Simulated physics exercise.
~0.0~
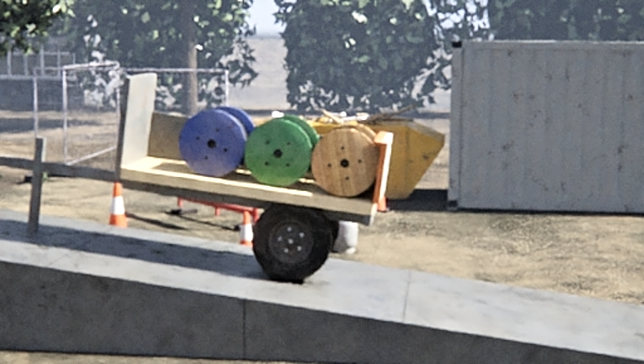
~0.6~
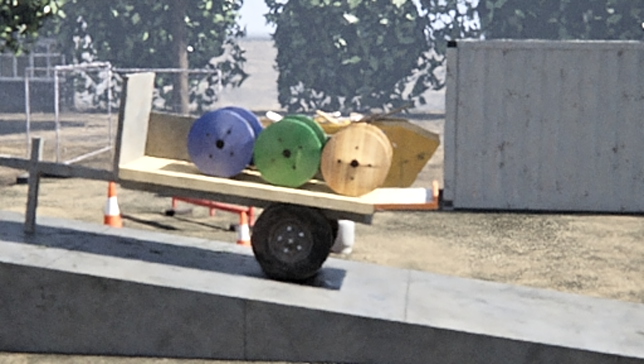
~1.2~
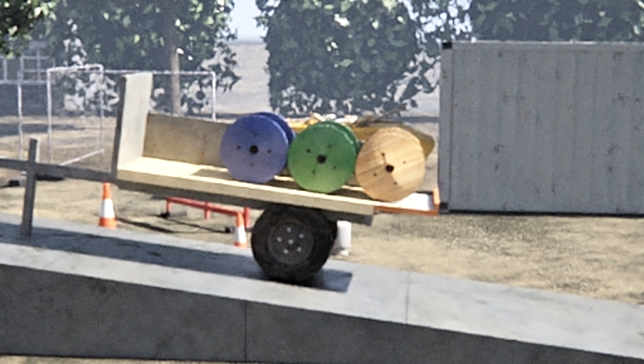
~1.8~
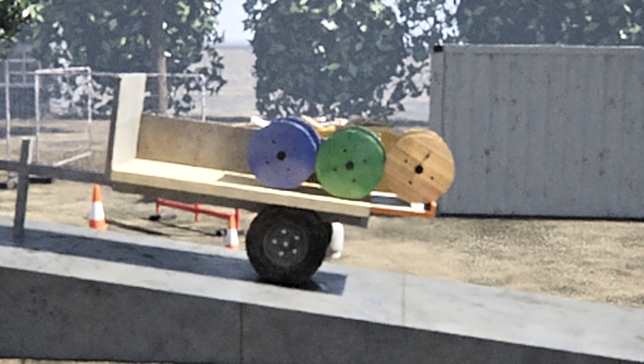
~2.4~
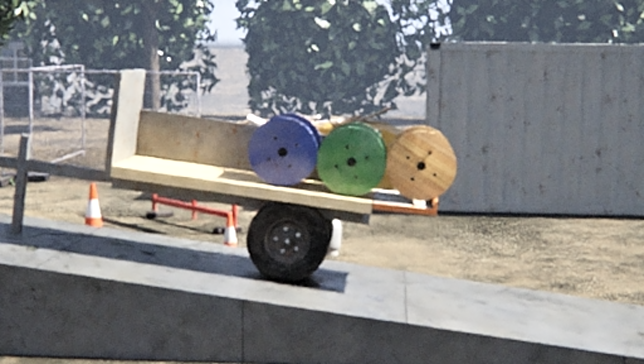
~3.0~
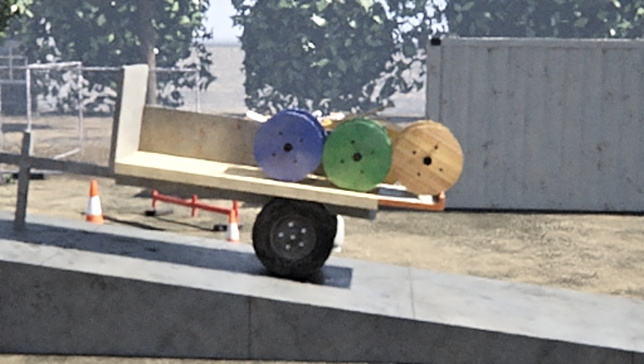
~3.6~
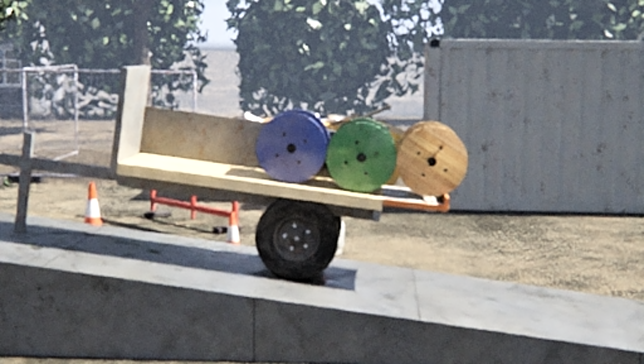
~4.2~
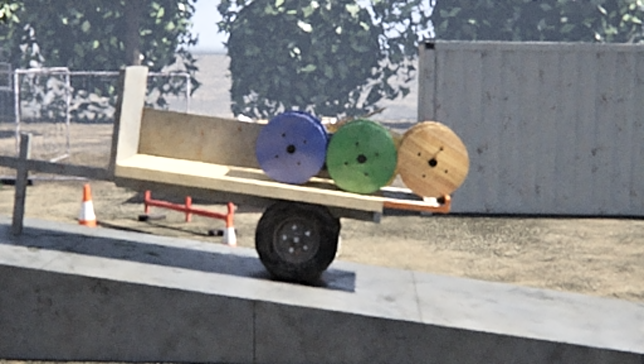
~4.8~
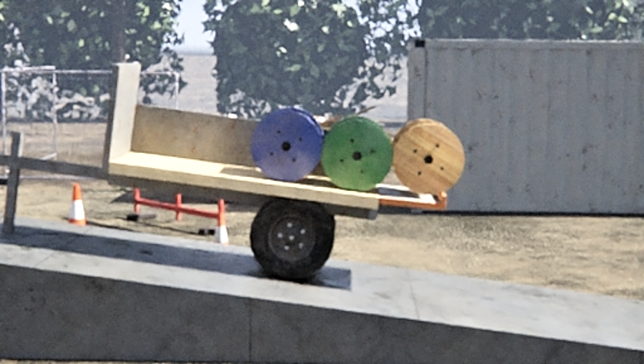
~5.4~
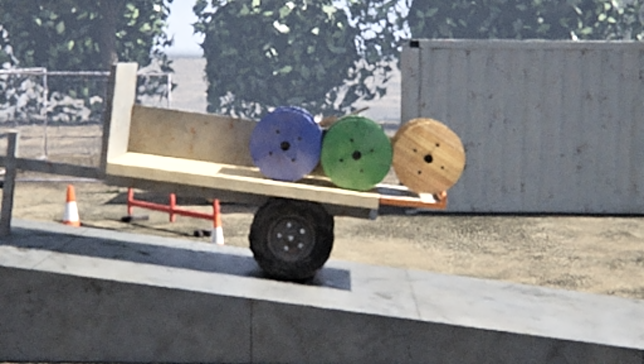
Blue, green and orange cable reels rolling right along a tilted trailer bed as its tailgate drops, then stopping together, still aboard.
